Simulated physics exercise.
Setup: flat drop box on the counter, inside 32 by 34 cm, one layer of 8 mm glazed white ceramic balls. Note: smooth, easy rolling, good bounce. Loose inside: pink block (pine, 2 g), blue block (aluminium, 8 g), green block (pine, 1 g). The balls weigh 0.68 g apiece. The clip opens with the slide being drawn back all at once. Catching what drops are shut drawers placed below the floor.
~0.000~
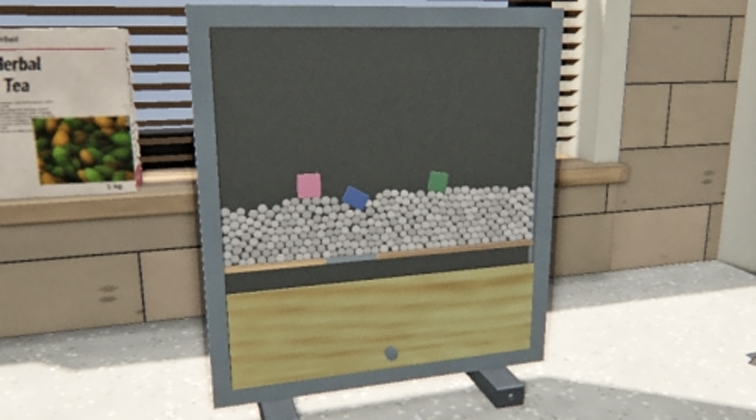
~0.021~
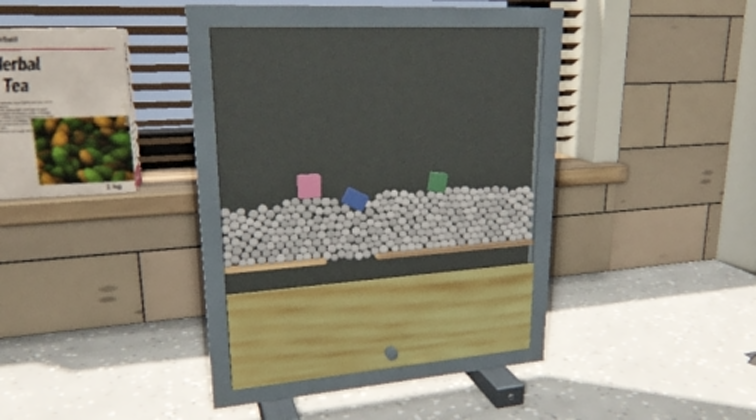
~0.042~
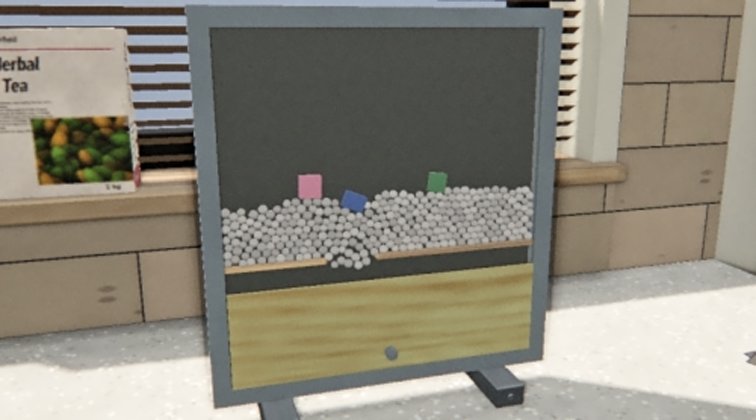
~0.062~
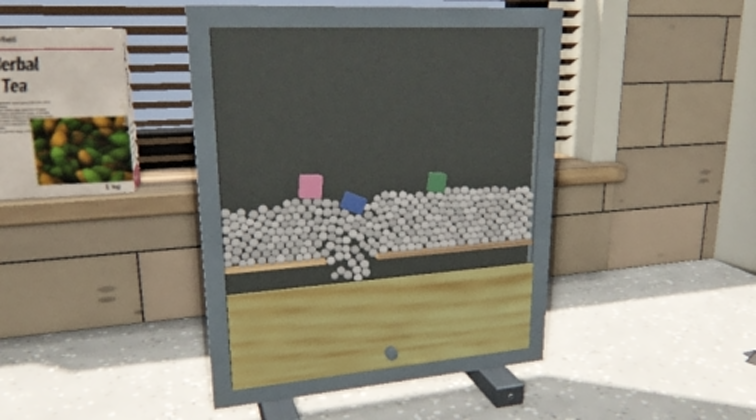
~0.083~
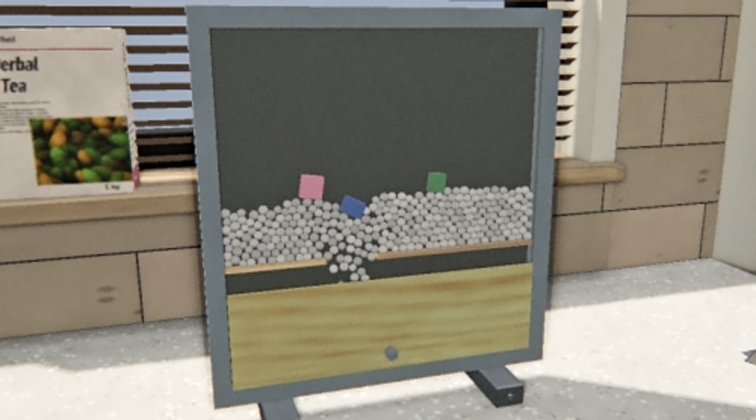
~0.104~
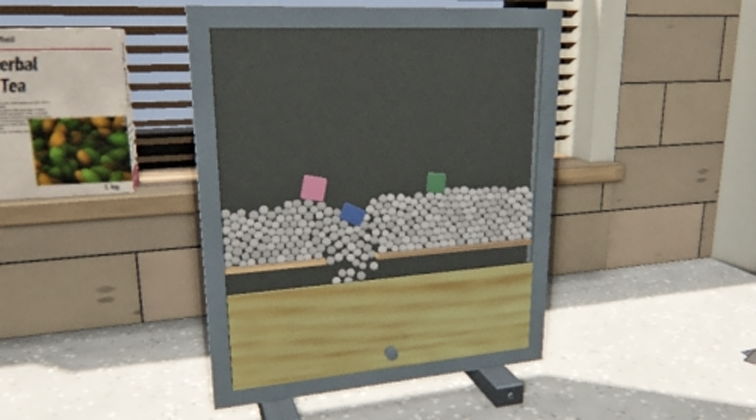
White balls pour through a gap in the floor as the blue block sinks slightly.
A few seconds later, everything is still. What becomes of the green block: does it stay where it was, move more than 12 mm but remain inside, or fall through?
It falls through.
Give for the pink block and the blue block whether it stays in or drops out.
Pink: Falls through; blue: Falls through.
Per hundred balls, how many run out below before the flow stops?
Close to 65 in a hundred.
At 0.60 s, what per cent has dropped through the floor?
About 40 percent.
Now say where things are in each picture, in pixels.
About 300 balls; balls centred (386, 224); pink block (309, 186); blue block (356, 198) tilted 29°; green block (438, 182) tilted 80°; slide (321, 261) to (381, 256), in the first picture.
Balls centred (385, 224); 0 out, in the second picture.
Balls centred (385, 224); 5 out, in the third picture.
Balls centred (385, 225); 9 out, in the fourth picture.
Balls centred (392, 224); 14 out, in the fifth picture.
Balls centred (391, 225); 18 out; pink block (314, 188) tilted 12°; blue block (353, 215) tilted 27°; green block (436, 183) tilted 85°, in the sixth picture.
After 0.25 s, 20 % are out; pink block moved 5.4 cm tilted 39°; blue block below the floor; green block moved 1.0 cm tilted 79°.
After 0.60 s, 40 % are out; pink block below the floor; blue block below the floor; green block moved 8.9 cm tilted 51°.
After 1.30 s, 55 % are out; pink block below the floor; blue block below the floor; green block below the floor.
At rest by 2.9 s, 65 % are out; pink block below the floor; blue block below the floor; green block below the floor.
